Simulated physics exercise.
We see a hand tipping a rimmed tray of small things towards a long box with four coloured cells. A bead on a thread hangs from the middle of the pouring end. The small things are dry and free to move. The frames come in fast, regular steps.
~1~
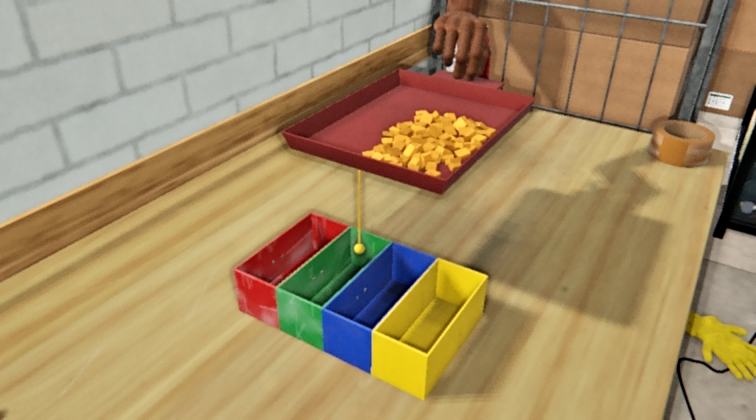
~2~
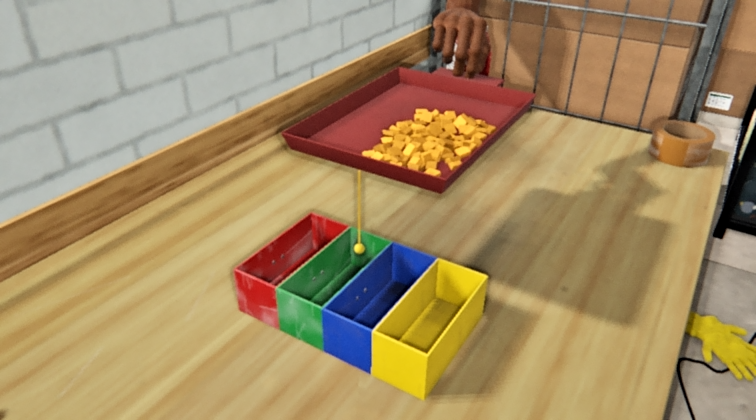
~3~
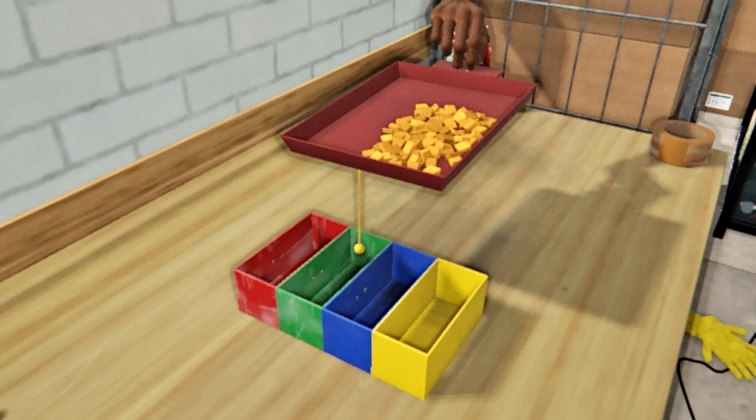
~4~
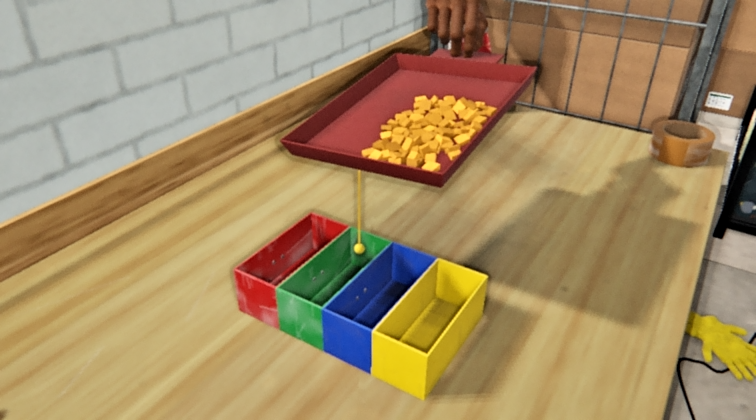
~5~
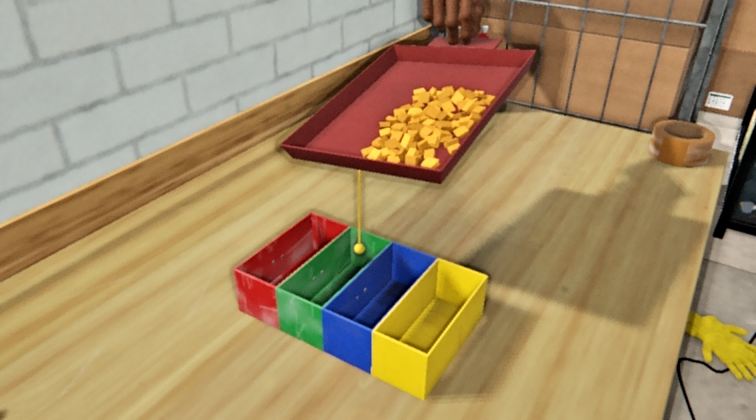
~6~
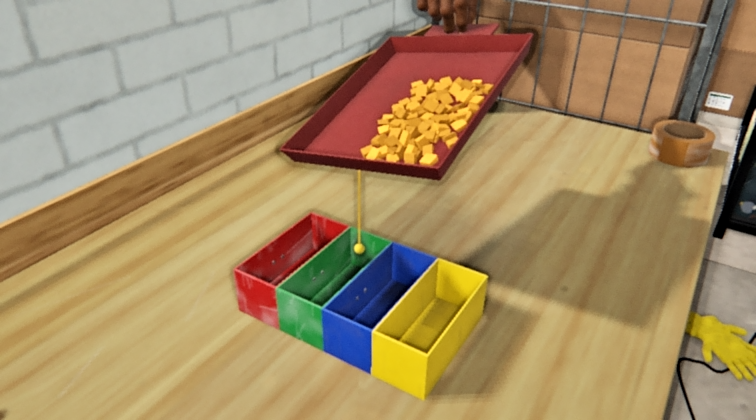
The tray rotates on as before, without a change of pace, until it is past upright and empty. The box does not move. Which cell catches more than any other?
Most goes to the red cell.
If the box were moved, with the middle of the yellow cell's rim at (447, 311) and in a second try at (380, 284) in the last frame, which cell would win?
At the first place the cell in red, at the second that green cell.
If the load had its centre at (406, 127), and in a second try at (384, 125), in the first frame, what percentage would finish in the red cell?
In turn 90 and 80 in a hundred.
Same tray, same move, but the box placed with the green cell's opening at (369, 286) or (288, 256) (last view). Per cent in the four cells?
Roughly 10 per cent, and 90 per cent.
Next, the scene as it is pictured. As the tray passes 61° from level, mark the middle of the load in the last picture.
Roughly at (334, 146).
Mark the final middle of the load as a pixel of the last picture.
Close to (305, 273).
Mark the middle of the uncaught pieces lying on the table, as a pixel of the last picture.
Roughly at (212, 248).
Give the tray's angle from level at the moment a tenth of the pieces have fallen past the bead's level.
At about 75°.
Shortly afterwards, tray tipped steeply; all but a few on the tray; only a few falling or outside the box.
Next, tray tipped right over; near a third on the tray; near a third in the red cell; a little in the green cell; near a quarter falling or outside the box.
Some moments later, tray tipped past a quarter turn; the bulk in the red cell; a little in the green cell; a little falling or outside the box.
In the end, tray tipped past a quarter turn; the bulk in the red cell; a little in the green cell; none at all in the yellow cell; none at all in the blue cell; a little outside the box.
